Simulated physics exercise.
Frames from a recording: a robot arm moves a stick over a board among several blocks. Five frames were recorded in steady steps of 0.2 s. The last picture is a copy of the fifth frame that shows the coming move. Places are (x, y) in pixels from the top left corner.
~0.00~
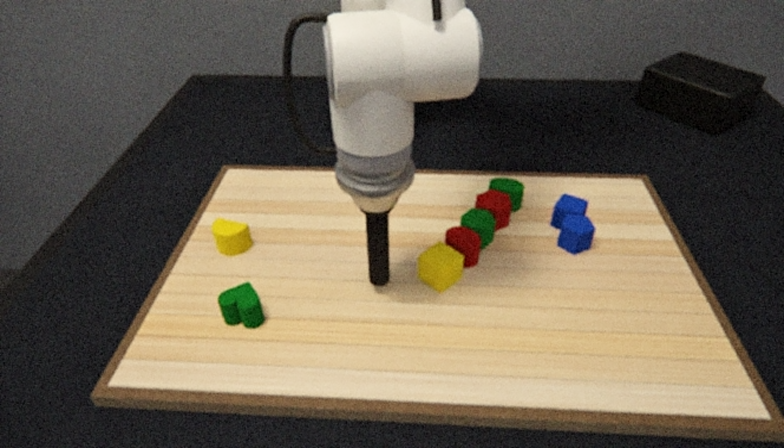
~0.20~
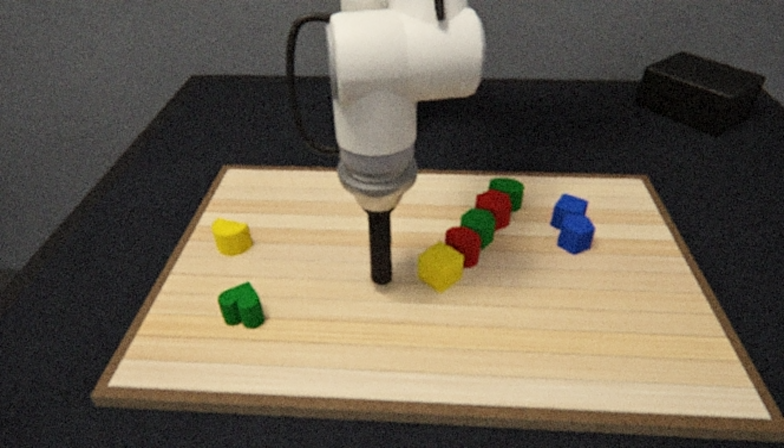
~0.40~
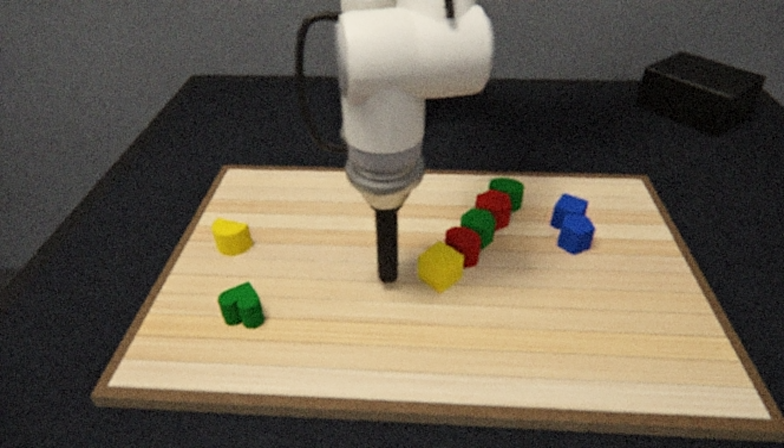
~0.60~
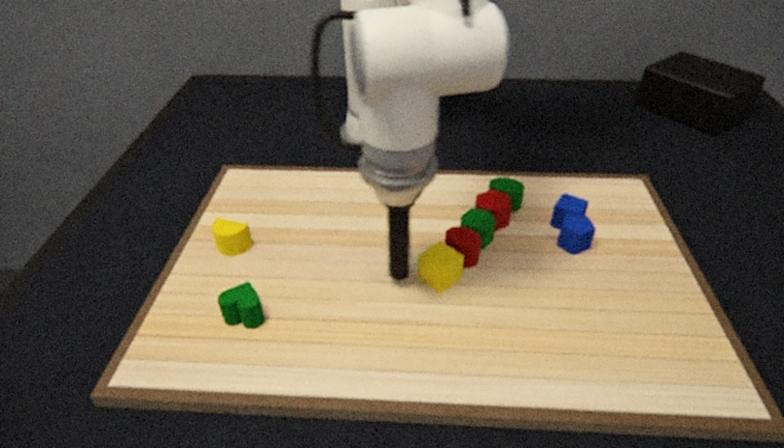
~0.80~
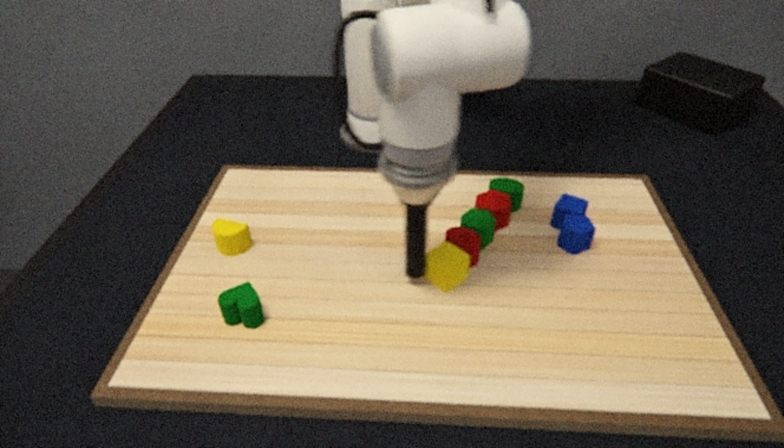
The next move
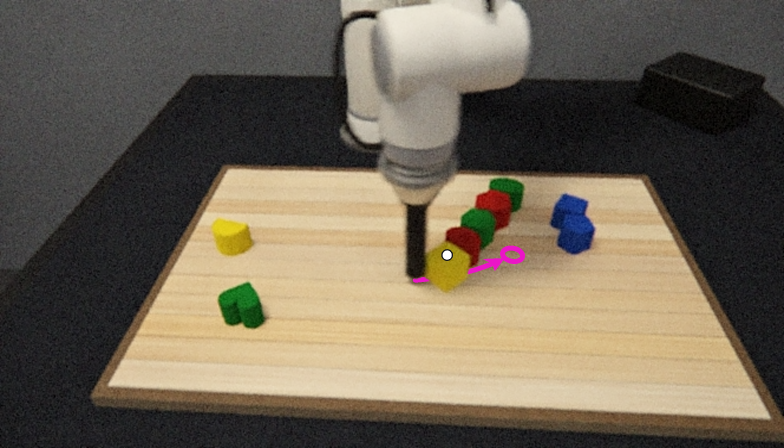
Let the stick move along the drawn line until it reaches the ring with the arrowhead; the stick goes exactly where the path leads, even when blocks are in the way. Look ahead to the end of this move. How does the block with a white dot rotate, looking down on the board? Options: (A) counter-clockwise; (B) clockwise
The answer is B.
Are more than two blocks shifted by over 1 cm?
Yes, I think so.
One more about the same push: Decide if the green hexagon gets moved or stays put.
By the time the path is finished, it has moved at least a centimetre.
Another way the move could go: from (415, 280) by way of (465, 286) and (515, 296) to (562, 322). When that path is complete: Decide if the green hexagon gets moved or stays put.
Moved.
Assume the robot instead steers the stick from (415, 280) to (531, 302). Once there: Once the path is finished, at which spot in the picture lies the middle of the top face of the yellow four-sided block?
At (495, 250).
The drawn path runs from (415, 280) over (451, 276) and (484, 267) to (513, 255); the dot is on the yellow four-sided block.
What follows on the original path. One third of the way, stick at (453, 268); yellow four-sided block at (482, 258), turned 40° clockwise; red oval at (479, 234), turned 45° anticlockwise; green hexagon at (482, 214); red hexagon at (496, 198).
Two thirds of the way, stick at (485, 259); yellow four-sided block at (510, 259), turned 90° clockwise; red oval at (489, 229), turned 55° anticlockwise; green hexagon at (484, 211); red hexagon at (496, 193).
At the end, stick at (514, 247); yellow four-sided block at (513, 259), turned 100° clockwise; red oval at (505, 218), turned 100° anticlockwise; green hexagon at (481, 204), turned 50° anticlockwise; red hexagon at (493, 187), turned 15° clockwise.
